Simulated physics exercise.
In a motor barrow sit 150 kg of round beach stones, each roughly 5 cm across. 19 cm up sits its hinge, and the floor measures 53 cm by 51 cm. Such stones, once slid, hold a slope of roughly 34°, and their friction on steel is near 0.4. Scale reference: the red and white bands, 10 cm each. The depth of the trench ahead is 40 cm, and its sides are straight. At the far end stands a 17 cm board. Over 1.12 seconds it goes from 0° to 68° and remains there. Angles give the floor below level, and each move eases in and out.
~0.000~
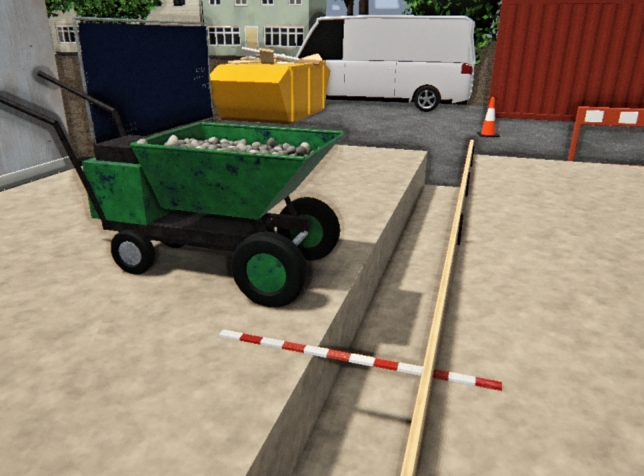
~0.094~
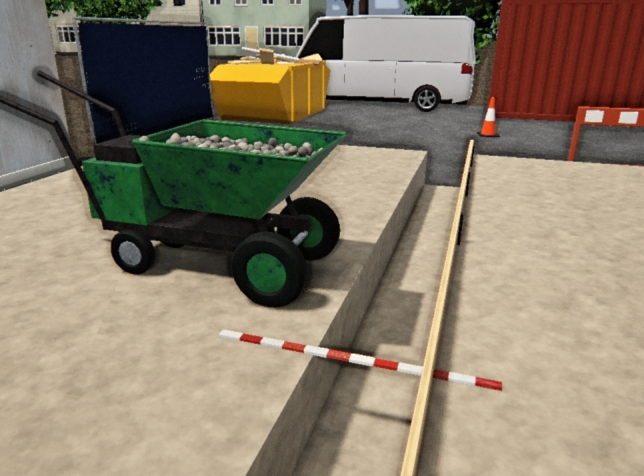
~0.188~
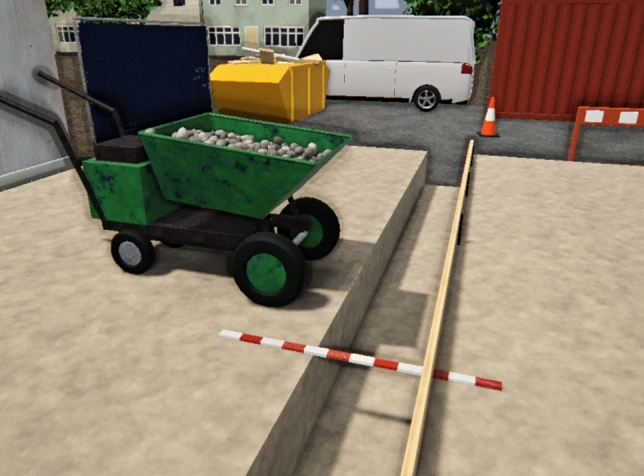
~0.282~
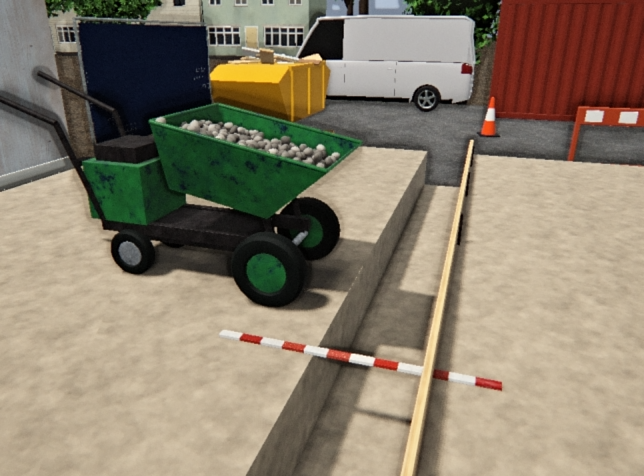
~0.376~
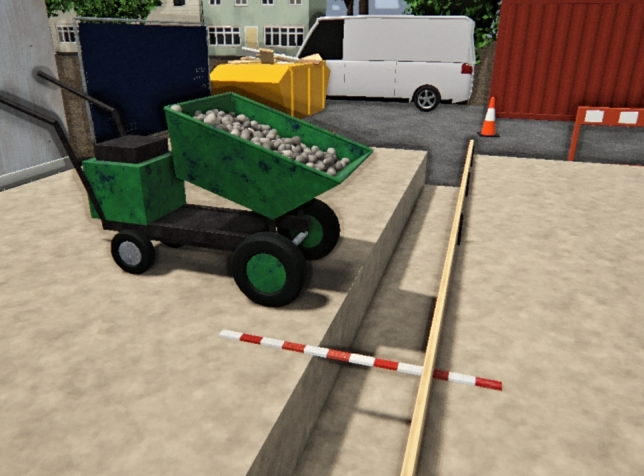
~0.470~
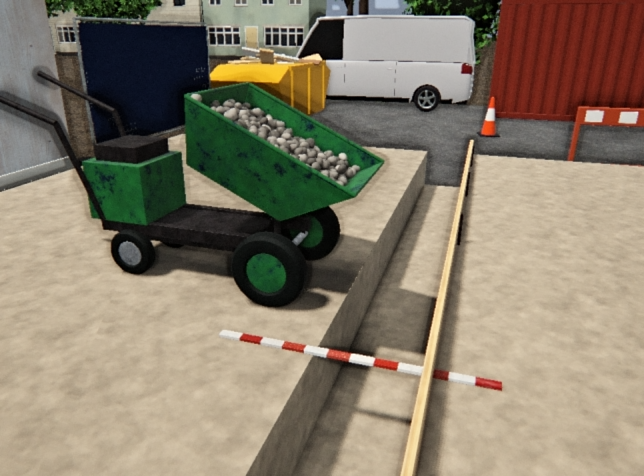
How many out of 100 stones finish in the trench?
About 73 of them.
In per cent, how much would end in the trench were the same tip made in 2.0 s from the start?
Estimate: About 80 %.
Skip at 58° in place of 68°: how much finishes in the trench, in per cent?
Close to 60 per cent then.
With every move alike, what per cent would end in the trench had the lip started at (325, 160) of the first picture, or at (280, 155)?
Close to 40 percent in the first case, 95 percent in the second.
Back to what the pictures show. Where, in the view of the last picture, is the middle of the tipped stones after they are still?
Their middle lands near (414, 348).
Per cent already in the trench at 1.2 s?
Close to 30 per cent has got there by then.
After 0.8 s the floor is at 57°; 100 % in the skip; the foremost stones are at (394, 238).
After 1.2 s the floor is at 68°; 60 % in the skip, 28 % in the trench, 13 % past the trench; the foremost stones are at (507, 312).
After 1.6 s the floor is at 68°; 24 % in the skip, 49 % in the trench, 27 % past the trench; the foremost stones are at (631, 330).
After 3.5 s the floor is at 68°; 0 % in the skip, 73 % in the trench, 27 % past the trench; the foremost stones are past the picture's edge.
